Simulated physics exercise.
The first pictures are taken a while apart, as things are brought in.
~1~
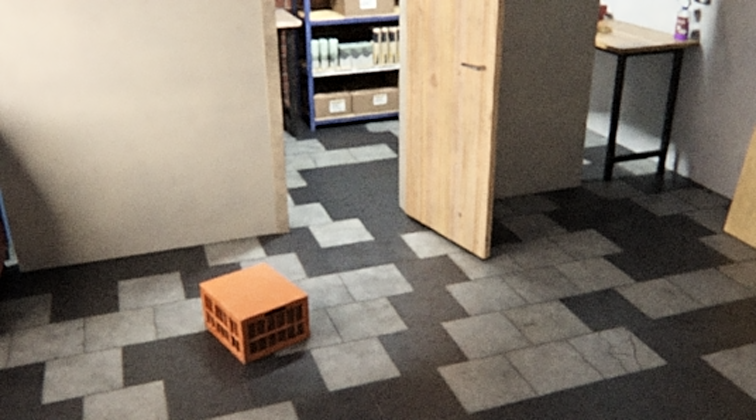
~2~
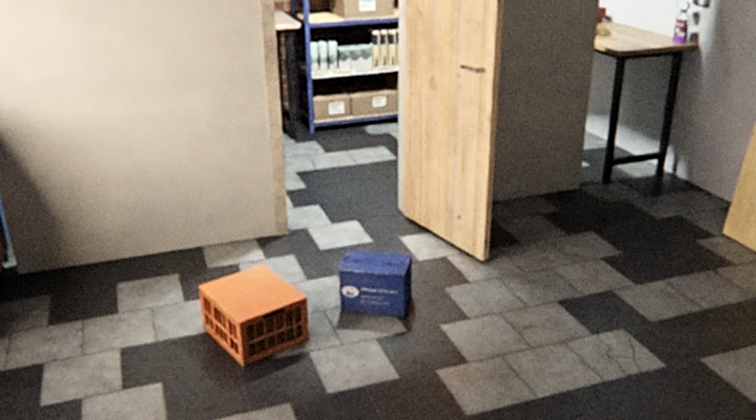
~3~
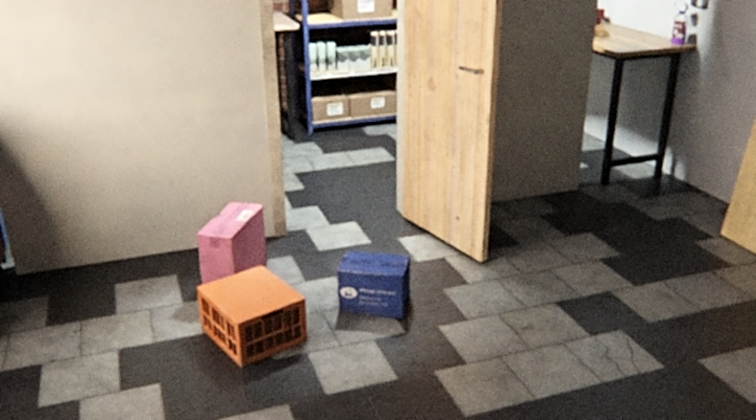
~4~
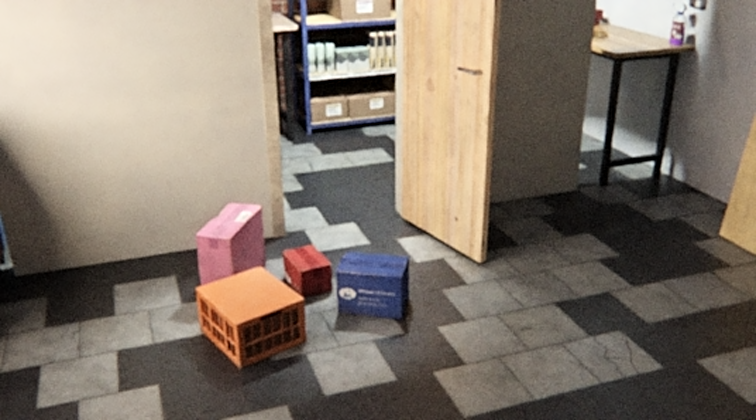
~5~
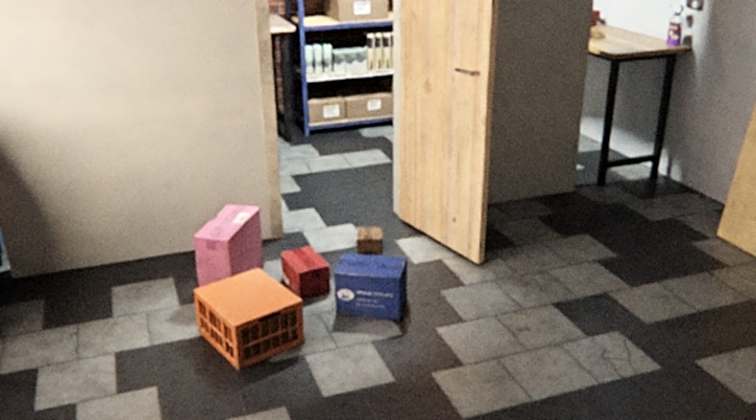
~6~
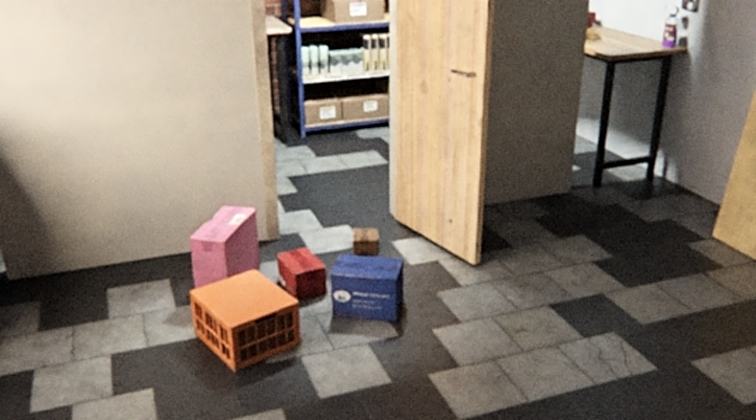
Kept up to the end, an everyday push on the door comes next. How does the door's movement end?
The door meets the frame and is closed.
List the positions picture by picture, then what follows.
In the first picture, door wide open and still.
In the second picture, door wide open and still; orange crate (254, 313); blue box (376, 283).
In the third picture, door wide open and still; pink box (234, 250).
In the fourth picture, door wide open and still; orange crate (251, 315); blue box (373, 285).
In the fifth picture, door wide open and still; pink box (231, 252); red parcel (305, 272).
In the sixth picture, door wide open and still; brown box (366, 242); orange crate (245, 318).
Then, 1.90 s after the last picture, open by 52°; brown box slid a little near (361, 240).
Then, 2.60 s after the last picture, open by 26°; brown box slid about its own width near (336, 232).
At rest, open by 0°; moved from the start, brown box; the other 4 in place. Seen from the same camera at the end, brown box near (322, 219).
